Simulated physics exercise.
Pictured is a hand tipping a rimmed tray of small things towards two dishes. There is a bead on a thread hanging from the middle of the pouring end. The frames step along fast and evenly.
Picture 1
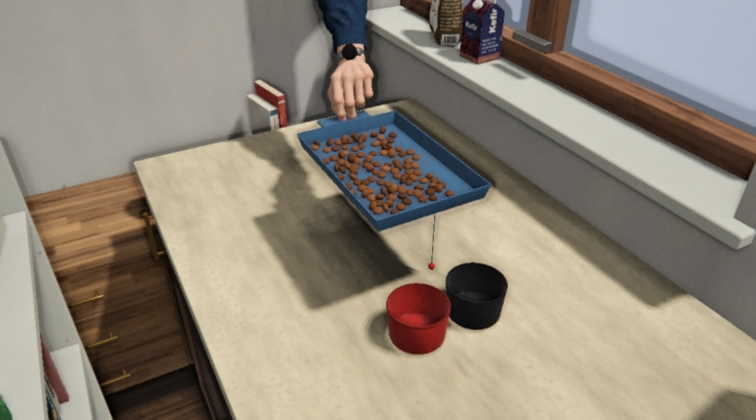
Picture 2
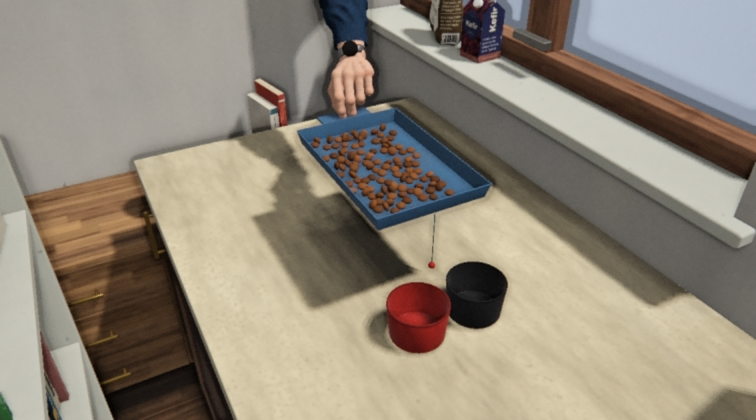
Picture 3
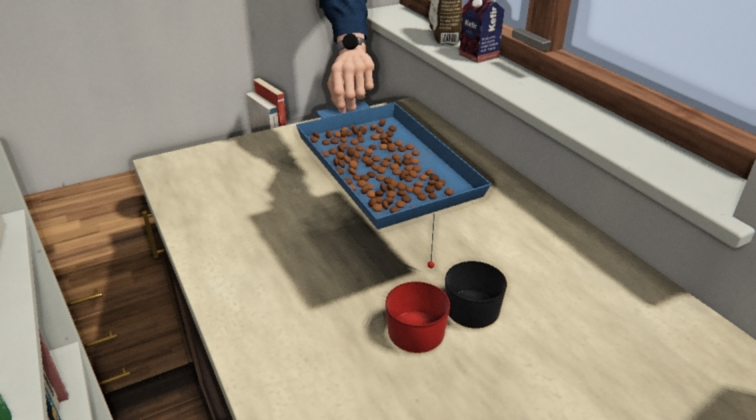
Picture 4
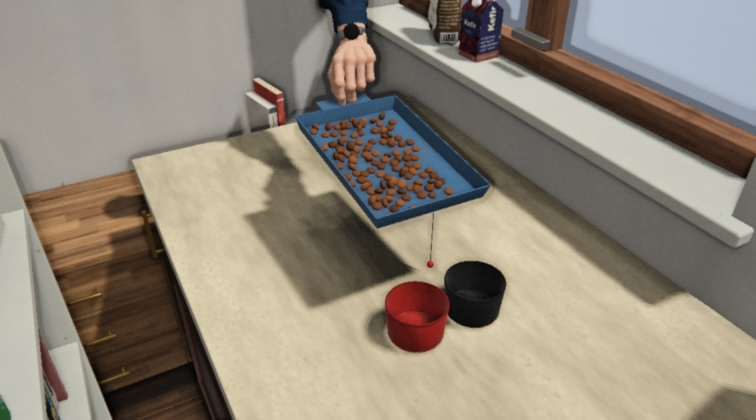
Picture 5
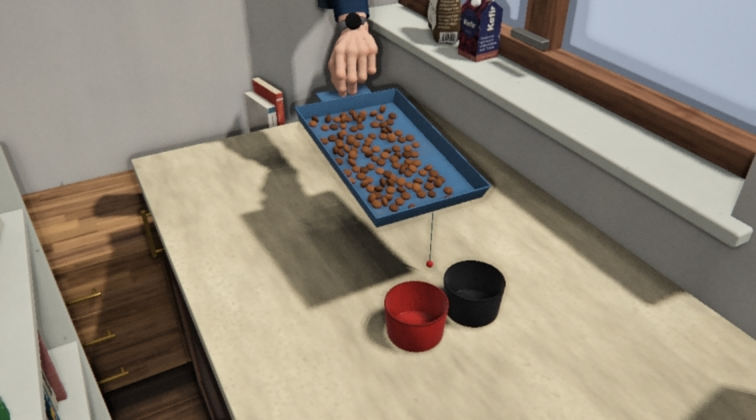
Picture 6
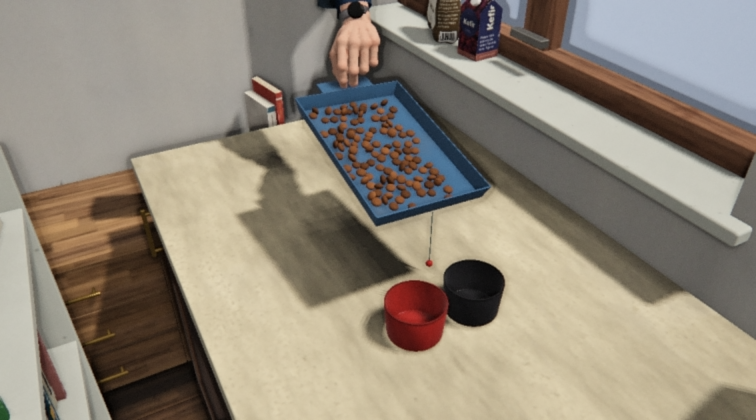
The footage shows a hand holding a blue rimmed tray of small brown pieces above a counter near a red dish and a black dish, gradually raising the handle end so the tray tilts slightly while the pieces stay on it.
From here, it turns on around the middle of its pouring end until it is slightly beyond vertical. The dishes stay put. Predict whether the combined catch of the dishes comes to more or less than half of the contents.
The combined catch is more than half.
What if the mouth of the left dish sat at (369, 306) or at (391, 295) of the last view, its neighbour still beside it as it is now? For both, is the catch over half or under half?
Together the dishes get less than a half first, then less than a half.
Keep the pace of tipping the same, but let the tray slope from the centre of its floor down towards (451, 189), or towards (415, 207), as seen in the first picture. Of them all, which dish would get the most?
1: The dish to the right. 2: The dish to the left.
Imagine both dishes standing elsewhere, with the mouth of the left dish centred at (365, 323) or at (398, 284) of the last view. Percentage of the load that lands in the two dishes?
20 and 20 in a hundred.
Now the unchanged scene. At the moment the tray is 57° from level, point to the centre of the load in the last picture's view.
Roughly at (439, 181).
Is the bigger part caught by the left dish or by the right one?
Answer: The one at right.
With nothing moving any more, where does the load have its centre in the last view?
Once nothing moves, the middle sits near (471, 305).
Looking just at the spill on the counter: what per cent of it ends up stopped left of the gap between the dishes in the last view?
About 20 percent.
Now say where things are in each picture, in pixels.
The first picture shows corners of the pouring end at (378, 217) and (486, 184), level; middle of the load at (370, 169), bits of dog kibble; left dish at (434, 337); right dish at (493, 313); bead on its thread at (432, 266).
The second picture shows corners of the pouring end at (379, 216) and (486, 183), level; middle of the load at (370, 167).
The third picture shows corners of the pouring end at (378, 215) and (486, 183), tipped barely, lowest at the right corner; middle of the load at (370, 163).
The fourth picture shows corners of the pouring end at (378, 215) and (486, 184), tipped a little, lowest at the right corner; middle of the load at (369, 159).
The fifth picture shows corners of the pouring end at (378, 214) and (485, 184), tipped a little, lowest at the right corner; middle of the load at (369, 154).
The sixth picture shows corners of the pouring end at (379, 214) and (486, 185), tipped a little, lowest at the right corner; middle of the load at (369, 149); left dish at (432, 334); right dish at (491, 310).
Soon, tray tipped steeply; nearly all on the tray; a stray few in the air.
A while on, tray tipped right over; about a third on the tray; a stray few in the left dish; about a third in the right dish; a small part outside both; about a quarter in the air.
Towards the end, tray tipped past a quarter turn; a small part in the left dish; about two thirds in the right dish; about a quarter outside both.
Finally, tray tipped past a quarter turn; a small part in the left dish; about two thirds in the right dish; about a quarter outside both.
